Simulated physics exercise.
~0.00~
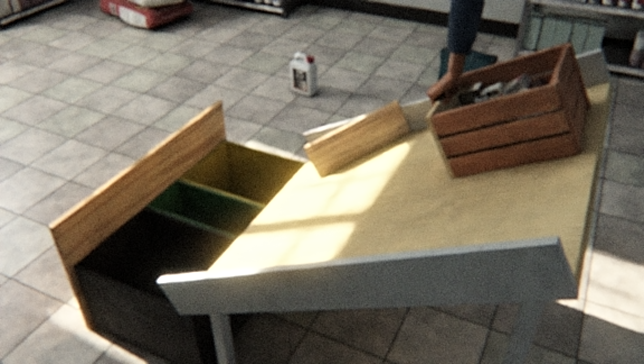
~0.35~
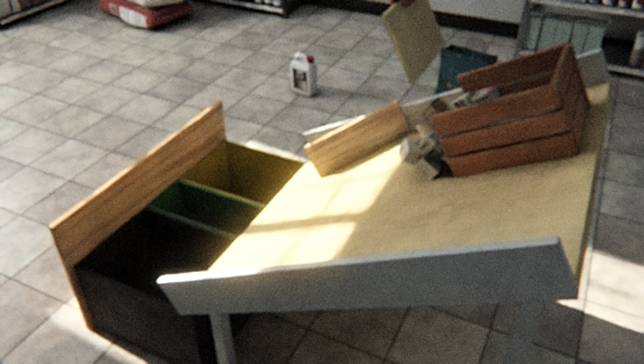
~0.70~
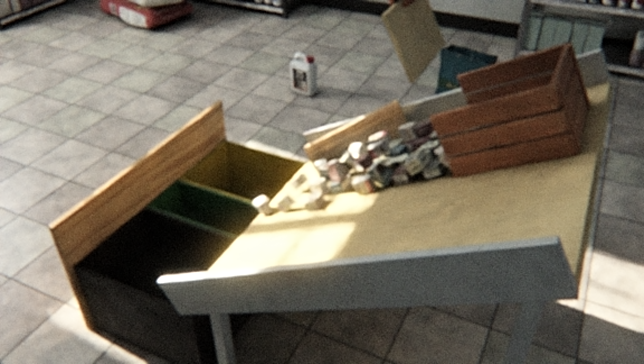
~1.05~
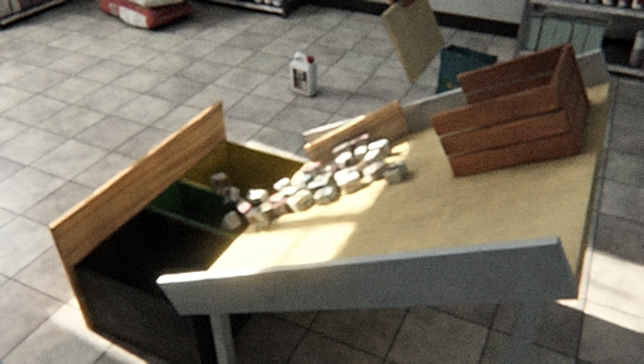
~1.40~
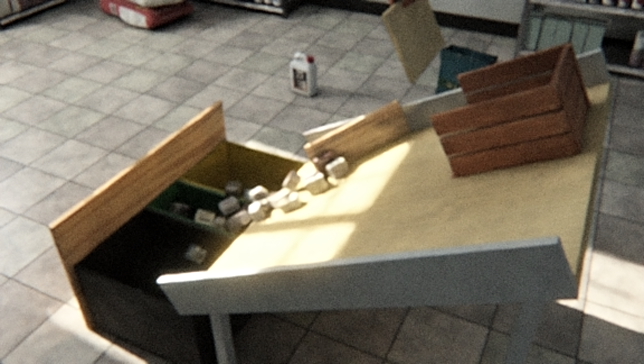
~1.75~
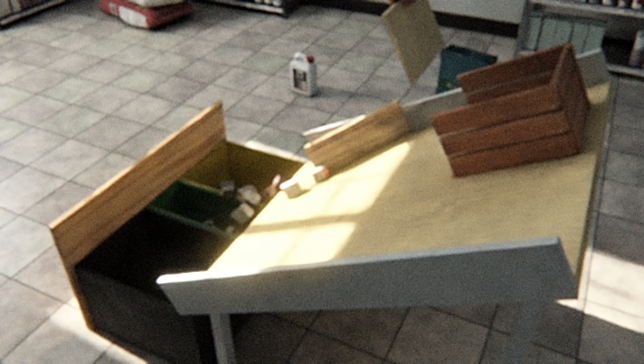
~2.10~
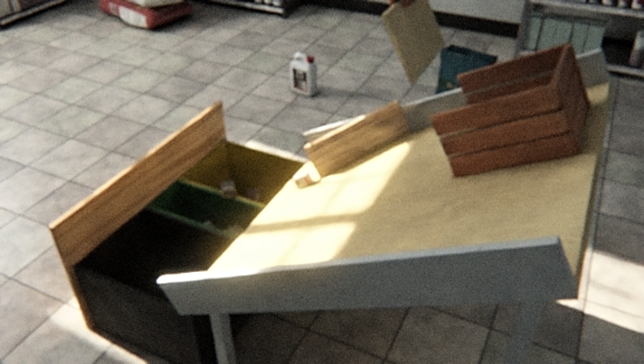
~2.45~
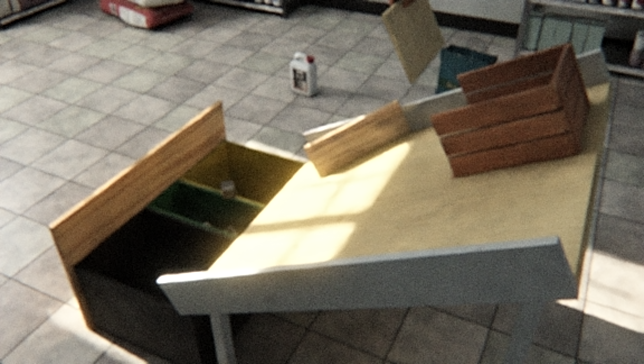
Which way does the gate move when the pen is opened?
The gate moves up, and it then stays hanging above the table while the cartons spill out.
